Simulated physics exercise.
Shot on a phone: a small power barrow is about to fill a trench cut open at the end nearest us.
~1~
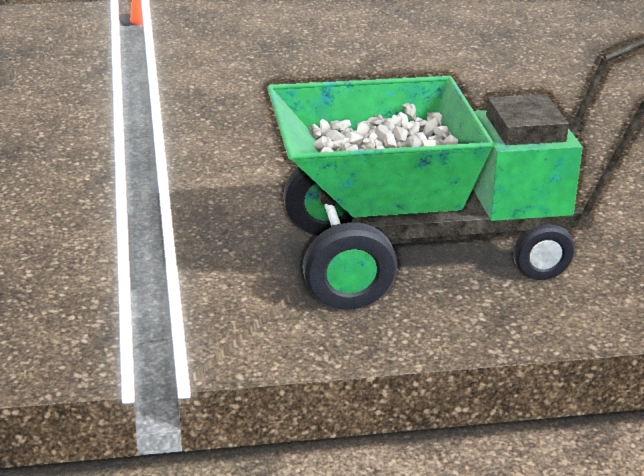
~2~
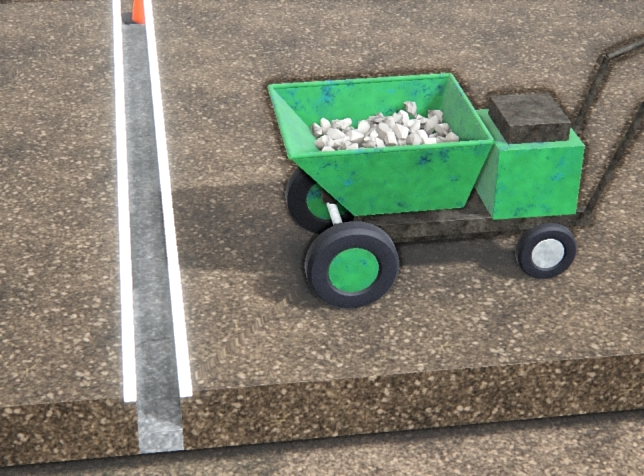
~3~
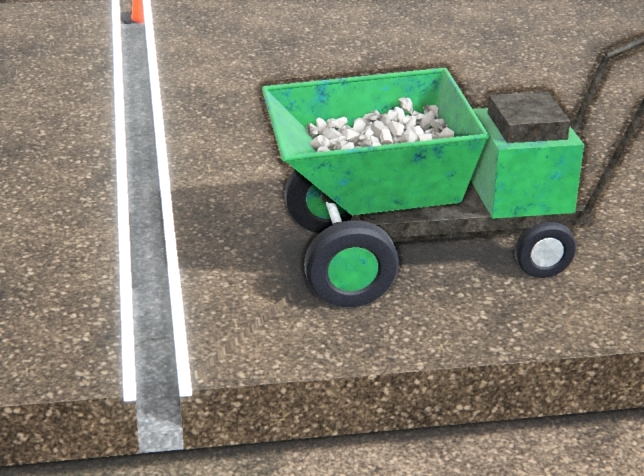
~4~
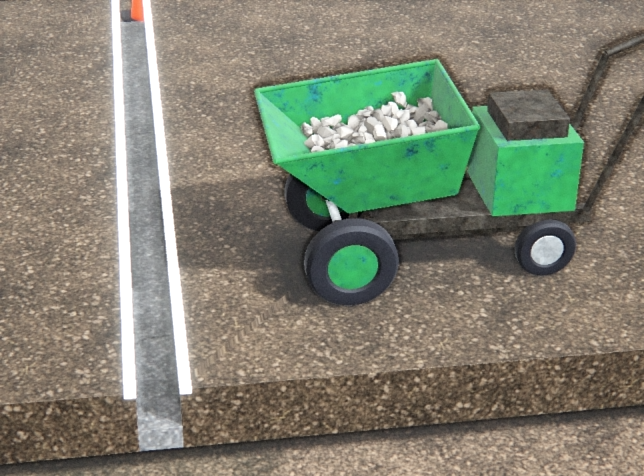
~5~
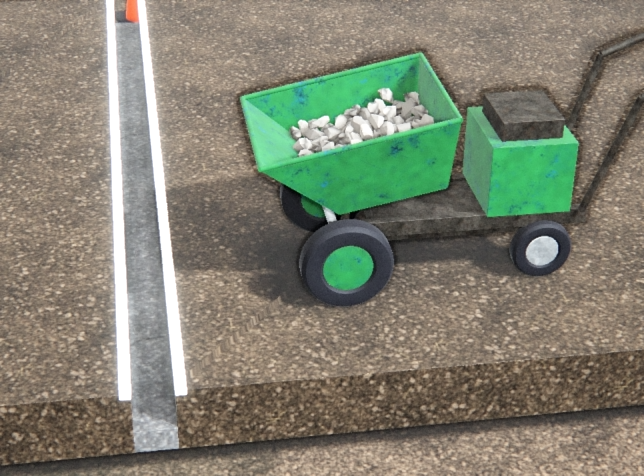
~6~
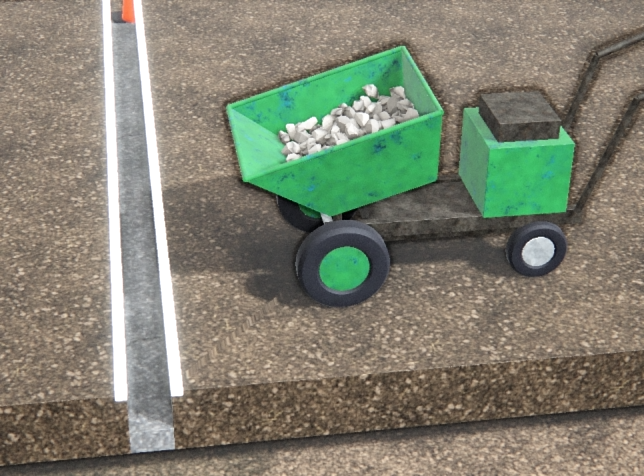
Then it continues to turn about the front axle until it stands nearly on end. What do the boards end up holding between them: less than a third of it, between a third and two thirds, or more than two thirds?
The trench gets no less than a third and no more than two thirds.
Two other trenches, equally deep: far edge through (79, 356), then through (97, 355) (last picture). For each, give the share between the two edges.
Lab note: Try one 60 per cent, try two 60 per cent.
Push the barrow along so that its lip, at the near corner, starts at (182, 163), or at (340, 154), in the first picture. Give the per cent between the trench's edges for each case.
Roughly 0 per cent first, then roughly 20 per cent.
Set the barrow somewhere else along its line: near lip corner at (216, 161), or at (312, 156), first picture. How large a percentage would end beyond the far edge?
60 % for the first, 0 % for the second.
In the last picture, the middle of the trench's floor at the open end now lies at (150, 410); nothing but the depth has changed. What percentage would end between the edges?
Close to 40 per cent, I reckon.
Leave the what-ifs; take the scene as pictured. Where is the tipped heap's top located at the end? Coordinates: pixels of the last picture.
The peak rests near (167, 258).
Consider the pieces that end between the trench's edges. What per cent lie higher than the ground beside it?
Some 10 per cent.
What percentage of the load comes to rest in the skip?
Around 30 per cent.
Soon, skip tipped steeply; all in the skip.
A while on, skip tipped right over; most in the skip; a small part short of the trench; a stray few in or heaped over the trench.
Towards the end, skip tipped right over; about a quarter in the skip; about a quarter short of the trench; about half in or heaped over the trench; a stray few beyond it.
Finally, skip tipped right over; about a quarter in the skip; a small part short of the trench; about half in or heaped over the trench; a stray few beyond it.
